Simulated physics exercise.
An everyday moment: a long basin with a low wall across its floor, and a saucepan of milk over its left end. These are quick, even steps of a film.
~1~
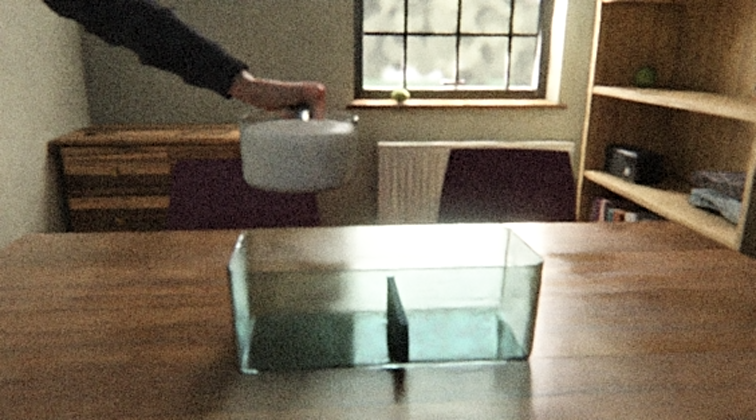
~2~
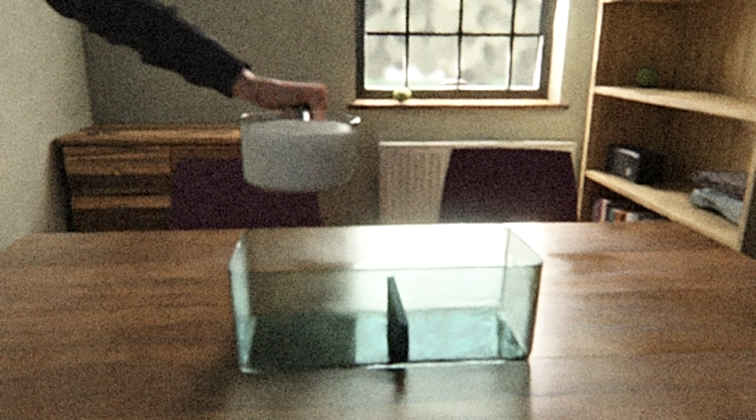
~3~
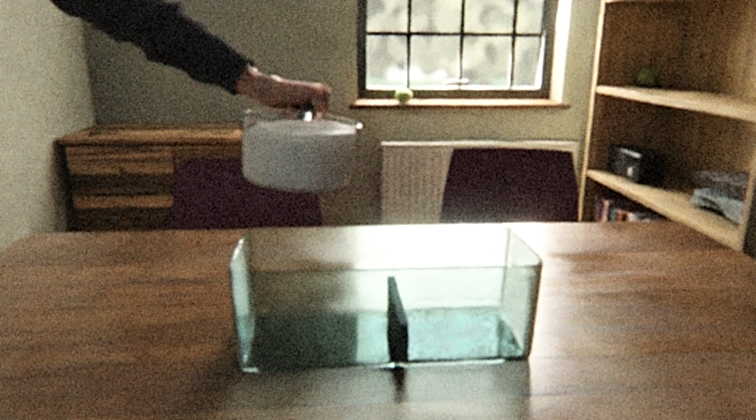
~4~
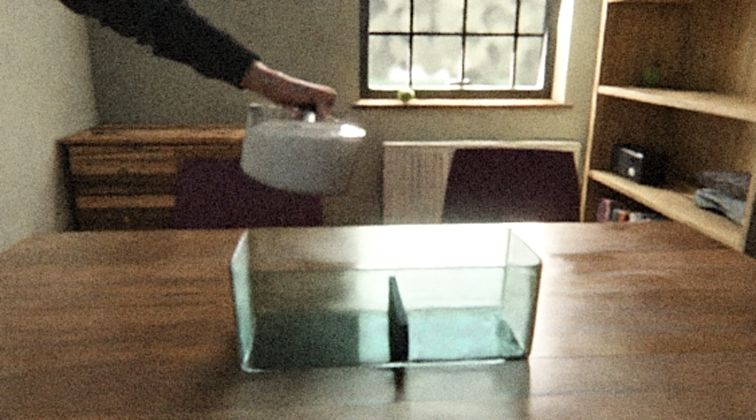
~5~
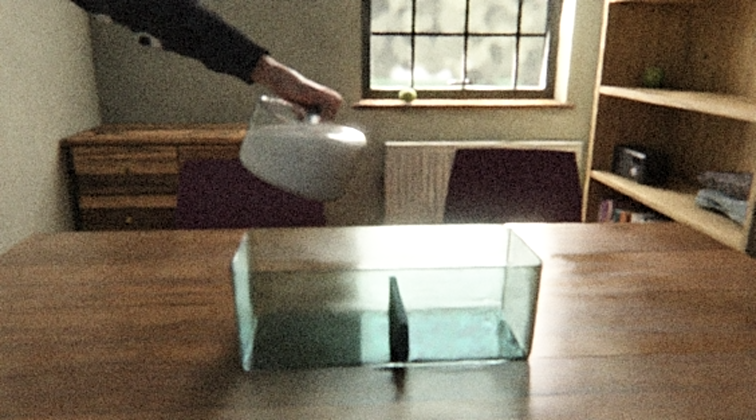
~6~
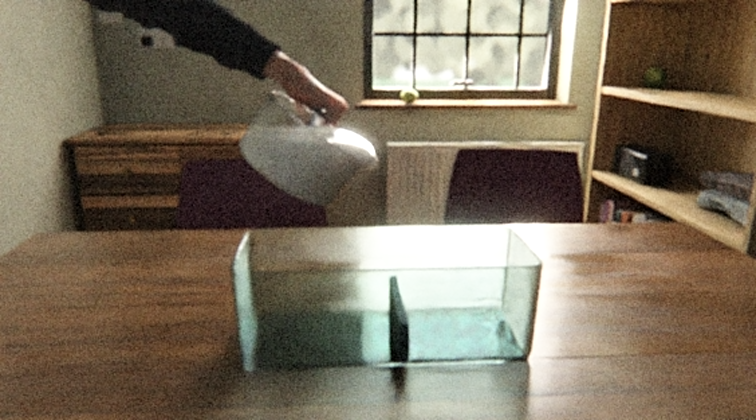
A hand held a pale saucepan above the left end of a long, clear basin with a low dark wall across its floor, then steadily tilted the pan further and further to the right.
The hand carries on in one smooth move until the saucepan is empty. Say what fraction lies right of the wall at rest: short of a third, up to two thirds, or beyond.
In the end between a third and two thirds is right of the wall.
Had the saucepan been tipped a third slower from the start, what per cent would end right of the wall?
Roughly 65 in a hundred.
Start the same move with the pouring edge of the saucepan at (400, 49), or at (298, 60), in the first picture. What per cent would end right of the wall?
Near 85 % and 5 %.
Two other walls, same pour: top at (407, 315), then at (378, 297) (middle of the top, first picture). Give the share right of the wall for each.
Near 45 % and 75 %.
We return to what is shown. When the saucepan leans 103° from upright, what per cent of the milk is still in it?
Roughly 20 in a hundred.
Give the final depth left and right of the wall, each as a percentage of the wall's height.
Left: 20 %. Right: 40 %.
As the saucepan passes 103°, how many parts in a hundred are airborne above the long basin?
Some 30 per cent.
A moment on, the tilt is 103° and 19 per cent is still to pour, 11 is left of the wall and 39 right of it.
Next, the tilt is 121° and 1 per cent is still to pour, 42 is left of the wall and 53 right of it.
Then the tilt is 121° and 0 per cent is still to pour, 45 is left of the wall and 53 right of it.
Later the tilt is 121° and 0 per cent is still to pour, 45 is left of the wall and 53 right of it.
In the end 45 per cent lies left of the wall, 53 right of it and 1 outside.
